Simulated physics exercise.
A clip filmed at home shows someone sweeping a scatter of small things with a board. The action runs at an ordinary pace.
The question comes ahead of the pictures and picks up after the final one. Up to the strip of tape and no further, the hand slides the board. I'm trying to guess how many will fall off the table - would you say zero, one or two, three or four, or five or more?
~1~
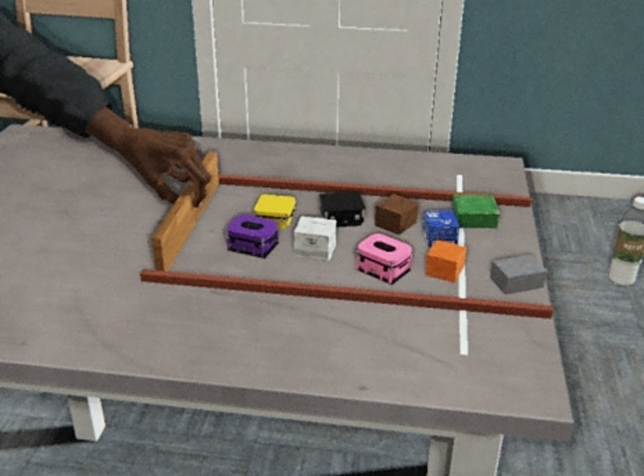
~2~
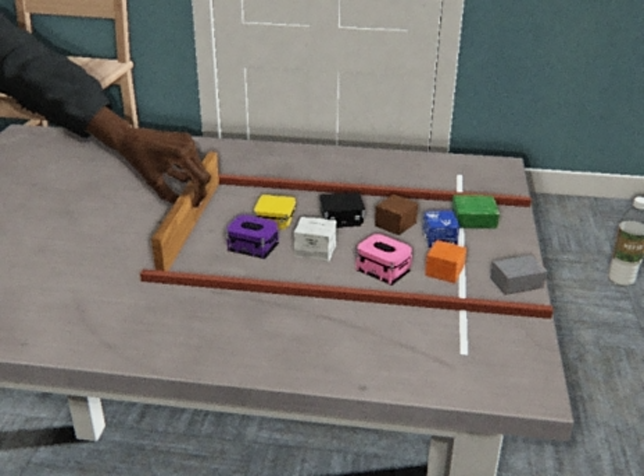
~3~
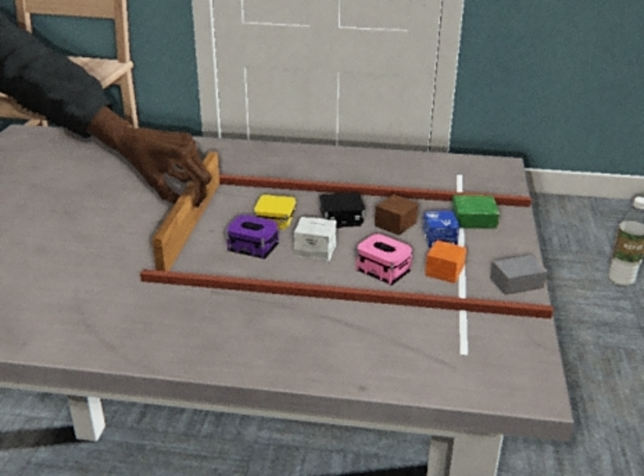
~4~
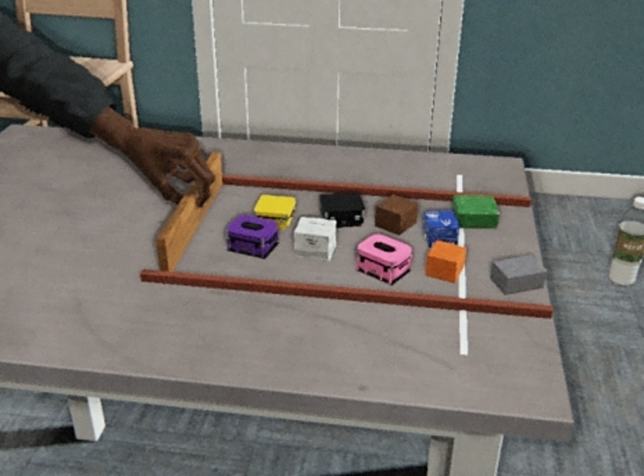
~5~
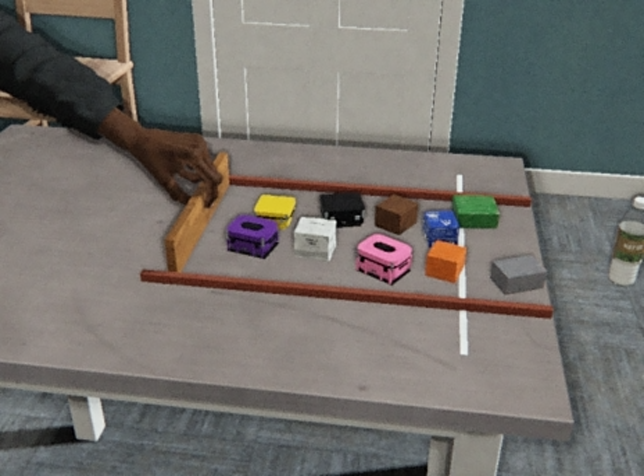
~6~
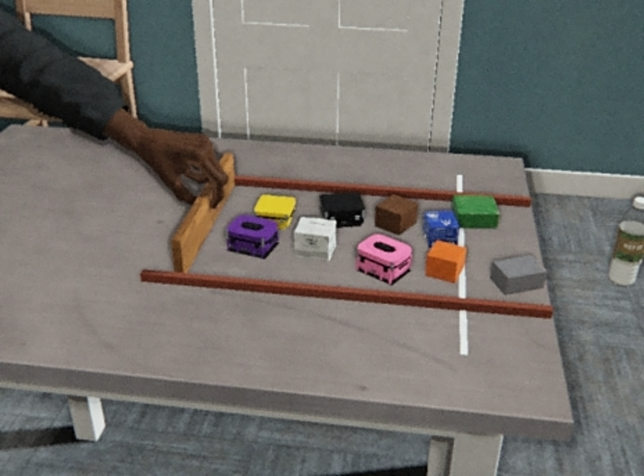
Okay, so the number that tips off the end comes to three or four, I'd say.
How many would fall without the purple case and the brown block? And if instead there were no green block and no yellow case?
First 2, second 2.
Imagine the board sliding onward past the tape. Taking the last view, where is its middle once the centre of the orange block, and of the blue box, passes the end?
I'd say about (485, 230) for the first one and about (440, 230) for the second.
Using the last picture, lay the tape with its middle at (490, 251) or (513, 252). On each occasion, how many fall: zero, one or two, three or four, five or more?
Count of falls, case 1: Five or over; case 2: Five or over.
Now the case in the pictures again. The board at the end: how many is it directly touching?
Contact count: 3.
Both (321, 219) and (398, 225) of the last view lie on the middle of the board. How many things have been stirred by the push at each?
Up to then 7, and up to the other point 9.
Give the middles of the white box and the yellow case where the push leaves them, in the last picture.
White box: (526, 246); yellow case: (479, 229).
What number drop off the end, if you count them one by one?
It comes to 4.
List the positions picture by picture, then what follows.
The first picture shows grey block (518, 274); green block (475, 211); orange block (446, 261); board (189, 208); tape (461, 248).
The second picture shows green block (475, 212); black case (342, 210).
The third picture shows orange block (446, 262); yellow case (275, 212).
The fourth picture shows grey block (518, 275); pink case (384, 259).
The fifth picture shows green block (475, 212); board (201, 209).
The sixth picture shows grey block (518, 275); green block (475, 212); orange block (446, 262); board (206, 210); tape (461, 248).
Early on, none off yet; grey block at rest near (518, 275); green block at rest near (475, 212); orange block at rest near (447, 262).
Finally, the number that fall off is three or four; lost, brown block, blue box, green block and grey block.
